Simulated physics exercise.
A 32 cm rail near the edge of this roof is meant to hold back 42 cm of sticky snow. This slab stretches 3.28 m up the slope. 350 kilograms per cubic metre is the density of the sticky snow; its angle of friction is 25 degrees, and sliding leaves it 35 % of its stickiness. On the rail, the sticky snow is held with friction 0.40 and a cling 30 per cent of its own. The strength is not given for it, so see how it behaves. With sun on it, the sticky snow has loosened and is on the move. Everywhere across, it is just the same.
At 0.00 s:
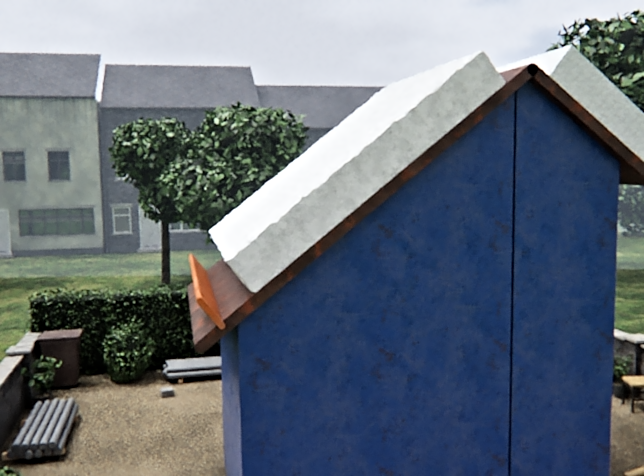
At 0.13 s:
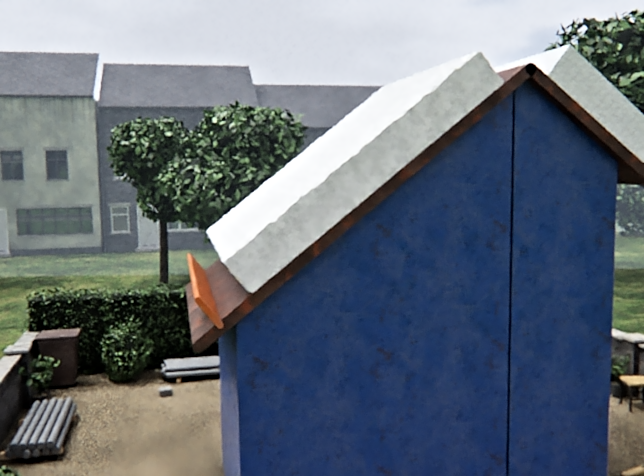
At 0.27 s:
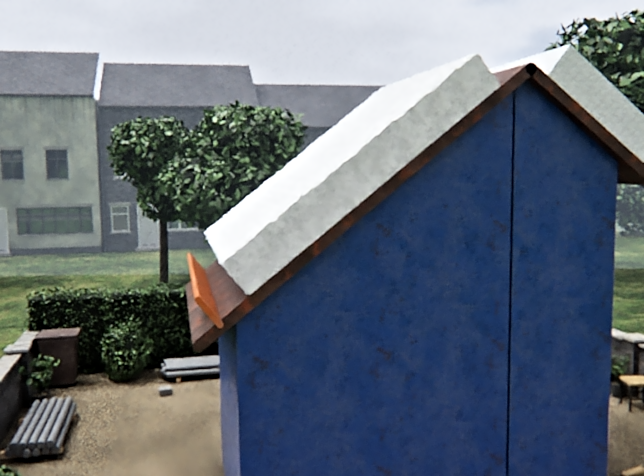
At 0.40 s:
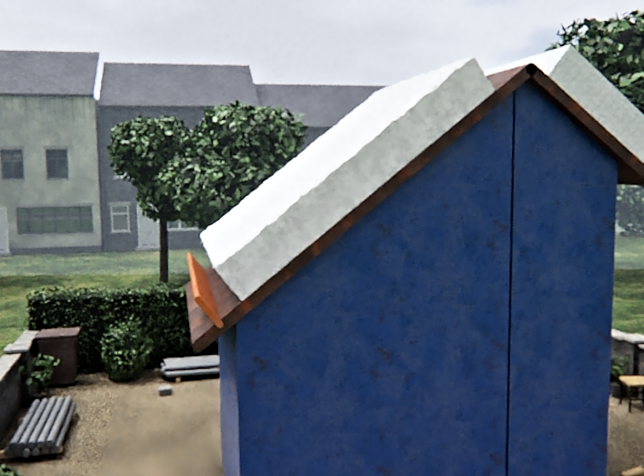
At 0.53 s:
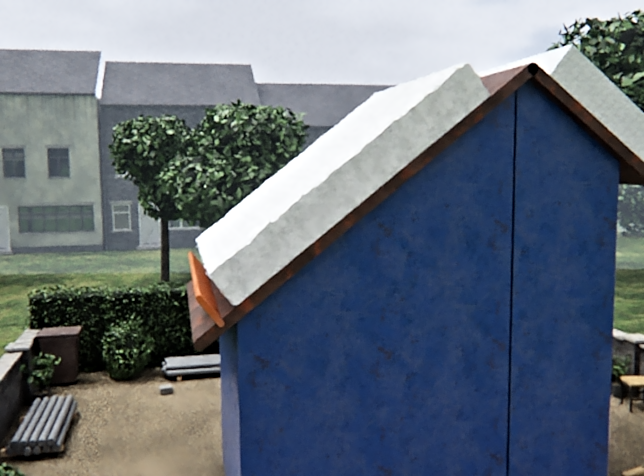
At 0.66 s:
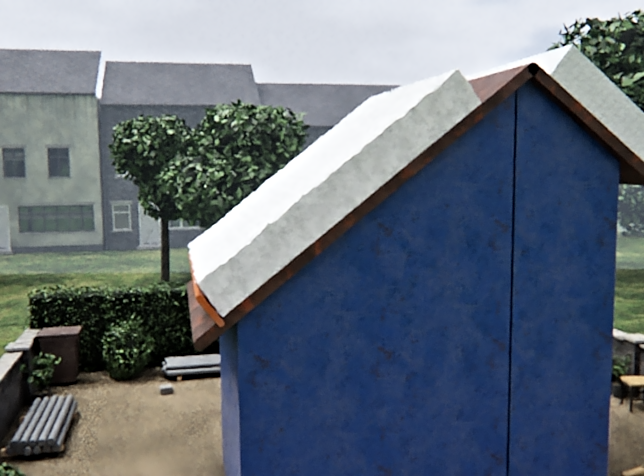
Thick white snow slab sliding slowly down the left roof slope of a blue building, reaching and pushing over an orange rail.
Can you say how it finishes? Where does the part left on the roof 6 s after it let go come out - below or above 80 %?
Result: Above.
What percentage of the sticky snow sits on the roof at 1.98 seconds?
95 per cent, roughly.
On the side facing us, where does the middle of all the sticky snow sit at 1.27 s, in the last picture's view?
The middle sits at about (313, 212).
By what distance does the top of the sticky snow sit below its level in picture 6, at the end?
Around 0.3 m.
After 1.27 s, 99 % of the snow is on the roof.
After 1.98 s, 95 % of the snow is on the roof.
After 2.69 s, 95 % of the snow is on the roof.
After 3.40 s, 95 % of the snow is on the roof.
After 6.00 s, at the end, 95 % of the snow is on the roof.
